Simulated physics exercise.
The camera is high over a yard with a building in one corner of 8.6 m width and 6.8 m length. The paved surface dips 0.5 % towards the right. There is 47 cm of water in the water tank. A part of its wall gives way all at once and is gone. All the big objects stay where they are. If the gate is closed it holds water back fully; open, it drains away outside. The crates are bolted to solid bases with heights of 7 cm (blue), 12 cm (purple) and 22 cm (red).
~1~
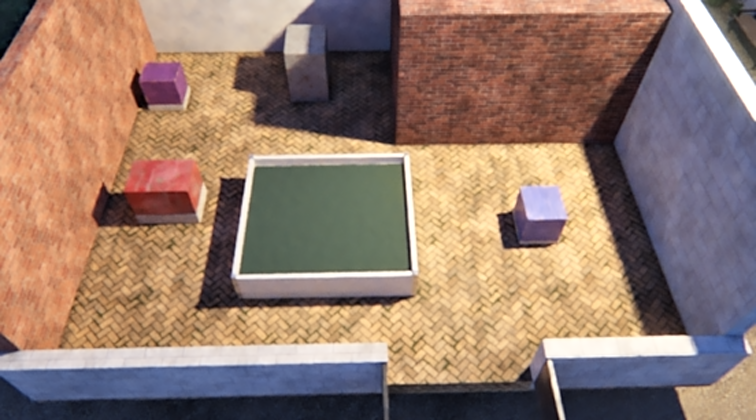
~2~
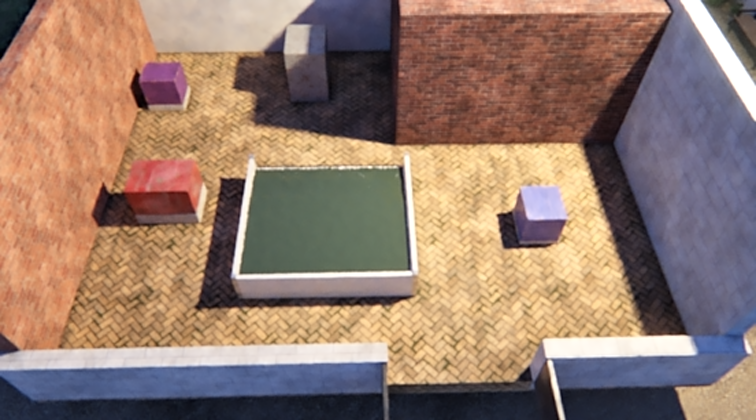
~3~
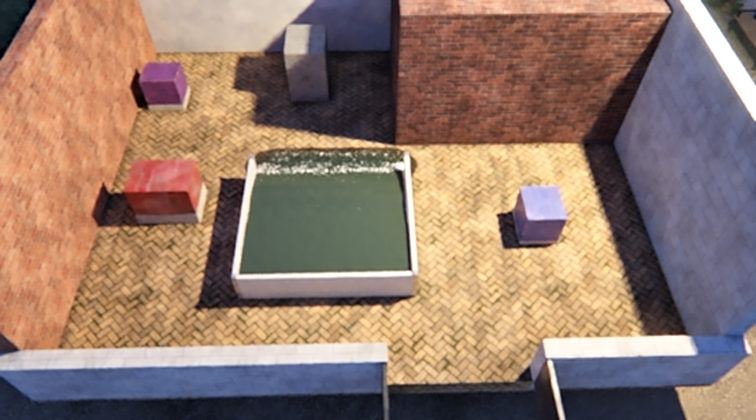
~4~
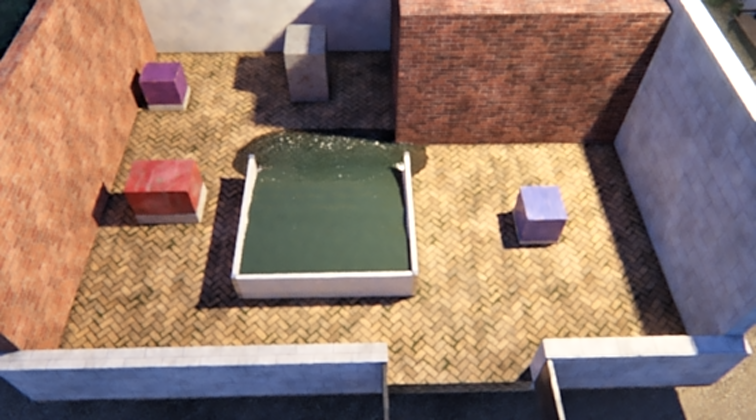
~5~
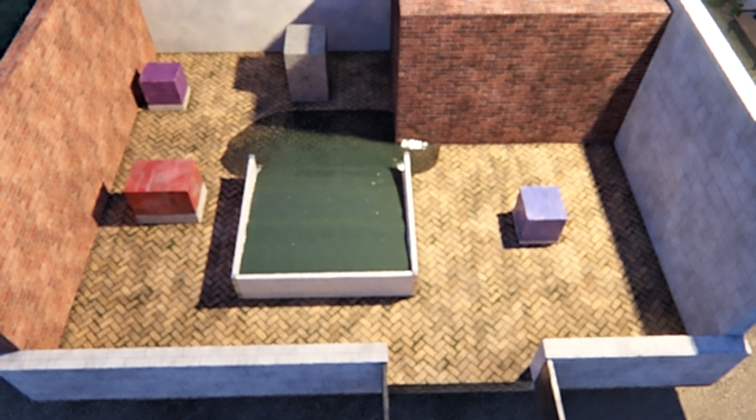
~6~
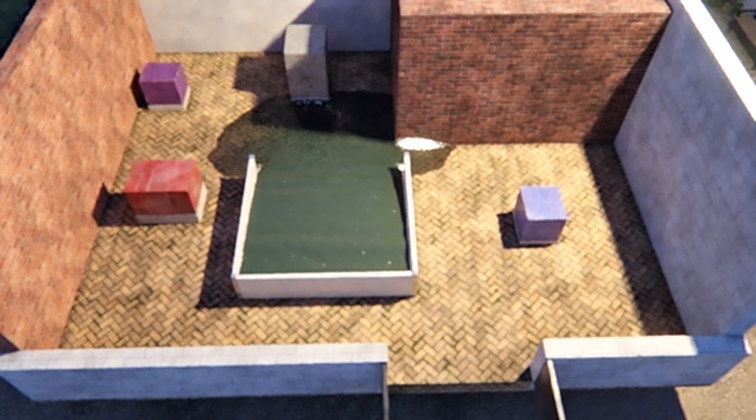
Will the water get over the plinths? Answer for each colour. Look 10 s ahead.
The blue crate stays dry; the purple crate is soaked; the red crate stays dry.
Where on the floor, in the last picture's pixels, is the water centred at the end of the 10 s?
Near (297, 181).
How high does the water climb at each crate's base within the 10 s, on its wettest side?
In cm: Blue 4, purple 31, red 17.
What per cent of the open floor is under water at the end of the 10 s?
Near 85 per cent is wet.
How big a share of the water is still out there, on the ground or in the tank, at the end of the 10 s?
Some 100 per cent remains.
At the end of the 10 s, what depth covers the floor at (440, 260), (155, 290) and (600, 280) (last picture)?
Roughly 0, 4 and 1 cm, in turn.
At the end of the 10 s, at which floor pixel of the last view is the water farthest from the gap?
Near (691, 360).
A moment later water covers 25 % of the floor and is deepest (31 cm) near (315, 108); blue plinth not reached, purple plinth not reached, red plinth not reached.
Soon after water covers 35 % of the floor and is deepest (40 cm) near (390, 64); blue plinth not reached, purple plinth reached, red plinth not reached.
Next water covers 45 % of the floor and is deepest (29 cm) near (175, 55); blue plinth reached, purple plinth reached, red plinth not reached.
Later on water covers 65 % of the floor and is deepest (22 cm) near (183, 90); blue plinth reached, purple plinth reached, red plinth reached.
At the end water covers 85 % of the floor and is deepest (11 cm) near (92, 372); highest at the blue plinth 4 cm, highest at the purple plinth 31 cm, highest at the red plinth 17 cm.
